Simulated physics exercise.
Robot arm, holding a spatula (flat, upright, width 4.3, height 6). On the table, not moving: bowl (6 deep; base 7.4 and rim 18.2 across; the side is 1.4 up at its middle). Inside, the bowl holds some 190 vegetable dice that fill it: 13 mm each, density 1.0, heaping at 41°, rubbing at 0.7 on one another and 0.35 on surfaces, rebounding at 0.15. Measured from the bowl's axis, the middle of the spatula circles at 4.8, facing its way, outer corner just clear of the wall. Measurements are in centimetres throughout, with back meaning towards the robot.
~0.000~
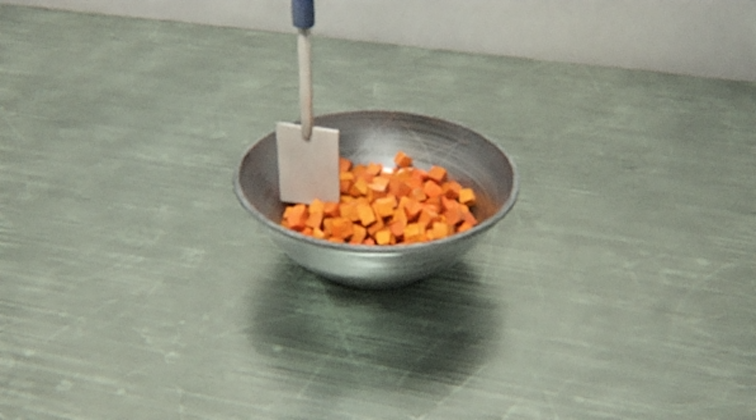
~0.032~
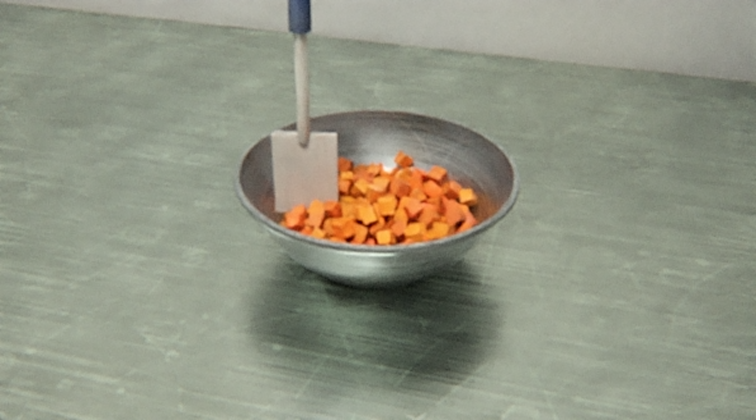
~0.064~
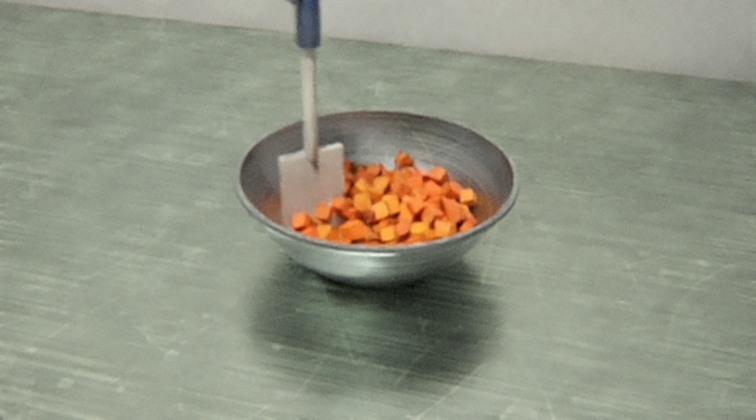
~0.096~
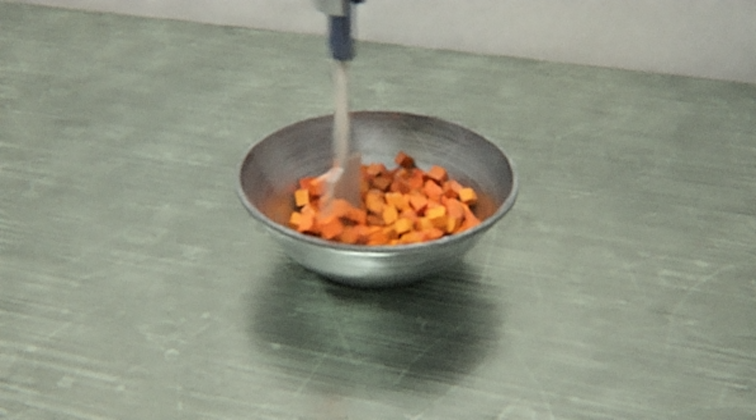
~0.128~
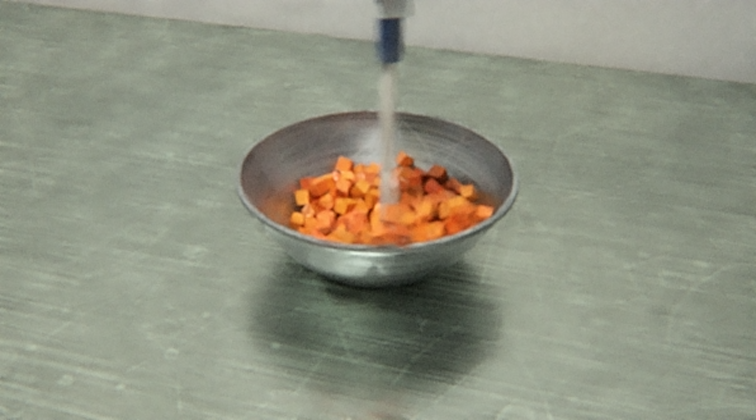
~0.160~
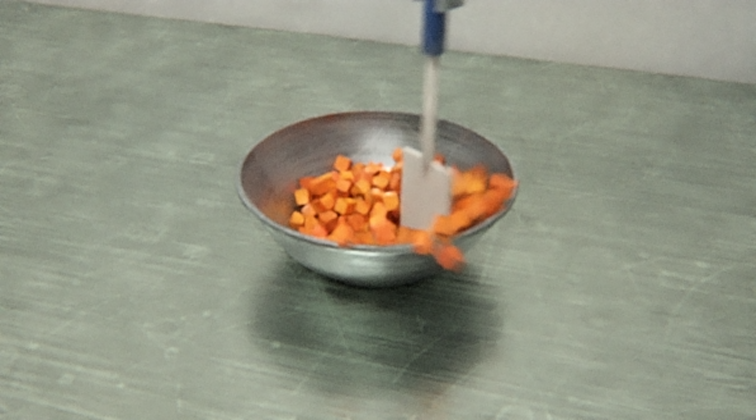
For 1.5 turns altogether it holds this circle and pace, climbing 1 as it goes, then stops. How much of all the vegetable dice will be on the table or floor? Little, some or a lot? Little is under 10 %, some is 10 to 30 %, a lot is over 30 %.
A lot.
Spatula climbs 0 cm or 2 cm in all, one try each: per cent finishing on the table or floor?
Some 55 and 35 per cent.
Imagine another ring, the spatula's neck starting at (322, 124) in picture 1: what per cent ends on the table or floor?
Table or floor share: Near 45 %.
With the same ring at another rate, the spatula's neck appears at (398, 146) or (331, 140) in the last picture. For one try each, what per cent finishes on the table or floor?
Some 40 and 15 per cent.
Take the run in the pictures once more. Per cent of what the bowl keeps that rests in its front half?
I'd say around 55 per cent.
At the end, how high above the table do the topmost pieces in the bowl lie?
3.5 cm or so.
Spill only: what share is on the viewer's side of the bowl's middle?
Close to 40 in a hundred.
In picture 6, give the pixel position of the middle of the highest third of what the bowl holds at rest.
At about (366, 228).
After 0.30 s, 295° round, highest piece 11 above the table; 146 in the bowl, 12 on the table or floor, 35 in flight or on the tool.
After 0.45 s, 85° round, highest piece 10 above the table; 115 in the bowl, 55 on the table or floor, 23 in flight or on the tool.
After 0.72 s, 180° round, highest piece 3 above the table; 107 in the bowl, 86 on the table or floor.
After 1.42 s, 180° round, highest piece 3 above the table; 107 in the bowl, 86 on the table or floor.
At rest, 107 in the bowl, 86 on the table or floor. That is 45 % on the table or floor.
